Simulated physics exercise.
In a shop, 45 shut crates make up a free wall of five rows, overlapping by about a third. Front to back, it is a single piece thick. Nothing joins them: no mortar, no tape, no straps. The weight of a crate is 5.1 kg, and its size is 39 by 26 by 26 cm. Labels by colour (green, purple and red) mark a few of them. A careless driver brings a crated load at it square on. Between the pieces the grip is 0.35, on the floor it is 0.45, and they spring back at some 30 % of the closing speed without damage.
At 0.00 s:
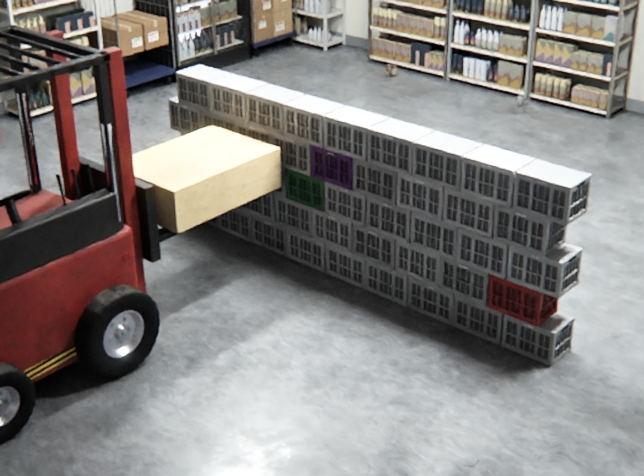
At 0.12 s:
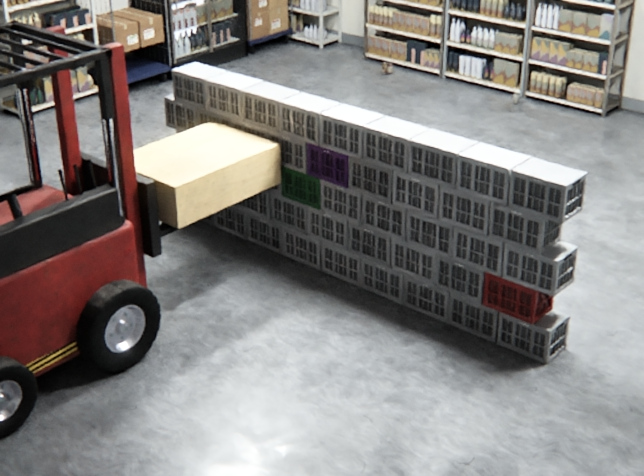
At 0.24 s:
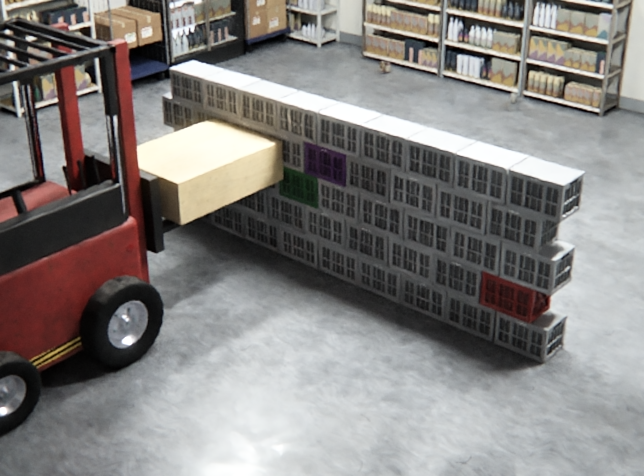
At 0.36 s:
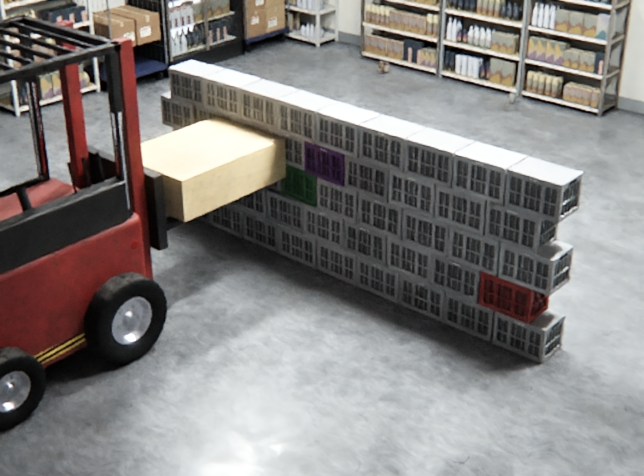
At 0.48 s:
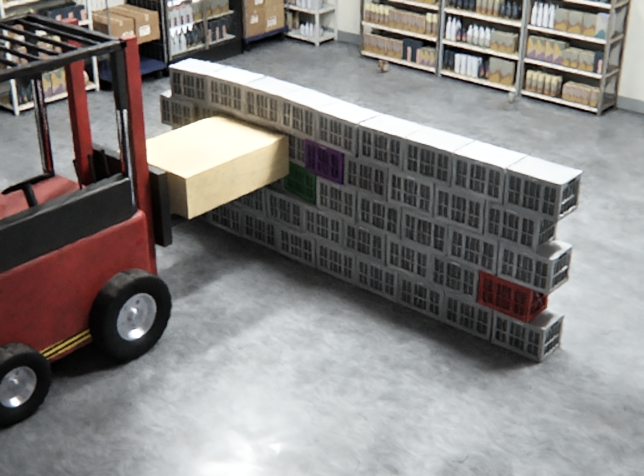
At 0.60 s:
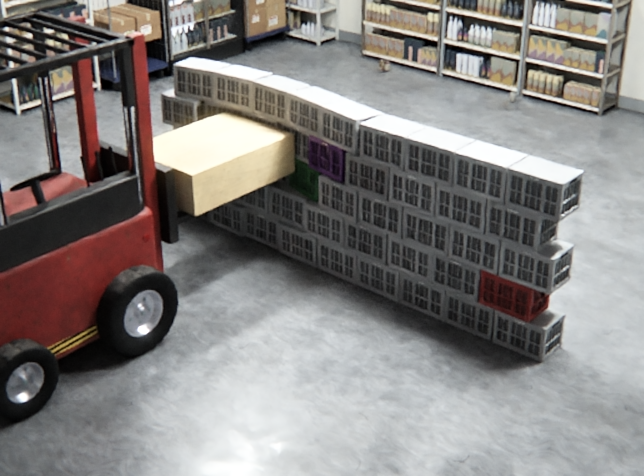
In the video, a red forklift carries a pale box forward against a wall of stacked grey crates, and the box pushes into the wall's left part, shifting nearby crates, including a green and a purple one, slightly backward.
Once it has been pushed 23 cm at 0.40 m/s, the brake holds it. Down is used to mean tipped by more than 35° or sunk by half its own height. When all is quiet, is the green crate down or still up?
Observed: Green crate recorded down.
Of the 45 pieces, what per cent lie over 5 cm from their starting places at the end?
It works out to 35 percent.
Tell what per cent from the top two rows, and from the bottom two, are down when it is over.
The top part comes to 50 per cent, the bottom part to 20 per cent.
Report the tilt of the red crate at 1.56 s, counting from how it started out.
Near 0 degrees from where it started.
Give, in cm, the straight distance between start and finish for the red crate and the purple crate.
Net shift, middle to middle: Red 0 cm, purple 120 cm.
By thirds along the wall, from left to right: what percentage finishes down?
The thirds come out at 60 on the left, 40 in the middle and 0 on the right, in per cent.
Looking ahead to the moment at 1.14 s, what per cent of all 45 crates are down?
0 per cent.
After 1.14 s, none of the 45 crates down, 15 disturbed; green crate 26° from how it stood; purple crate 26° from how it stood.
After 1.56 s, 15 of the 45 crates down; green crate on its side; purple crate 75° from how it stood, 70 cm lower.
In the end (3.0 s), 15 of the 45 crates down; green crate on its side; purple crate on its side; red crate unmoved. From the last view, middles, green crate near (387, 219), purple crate near (444, 230).
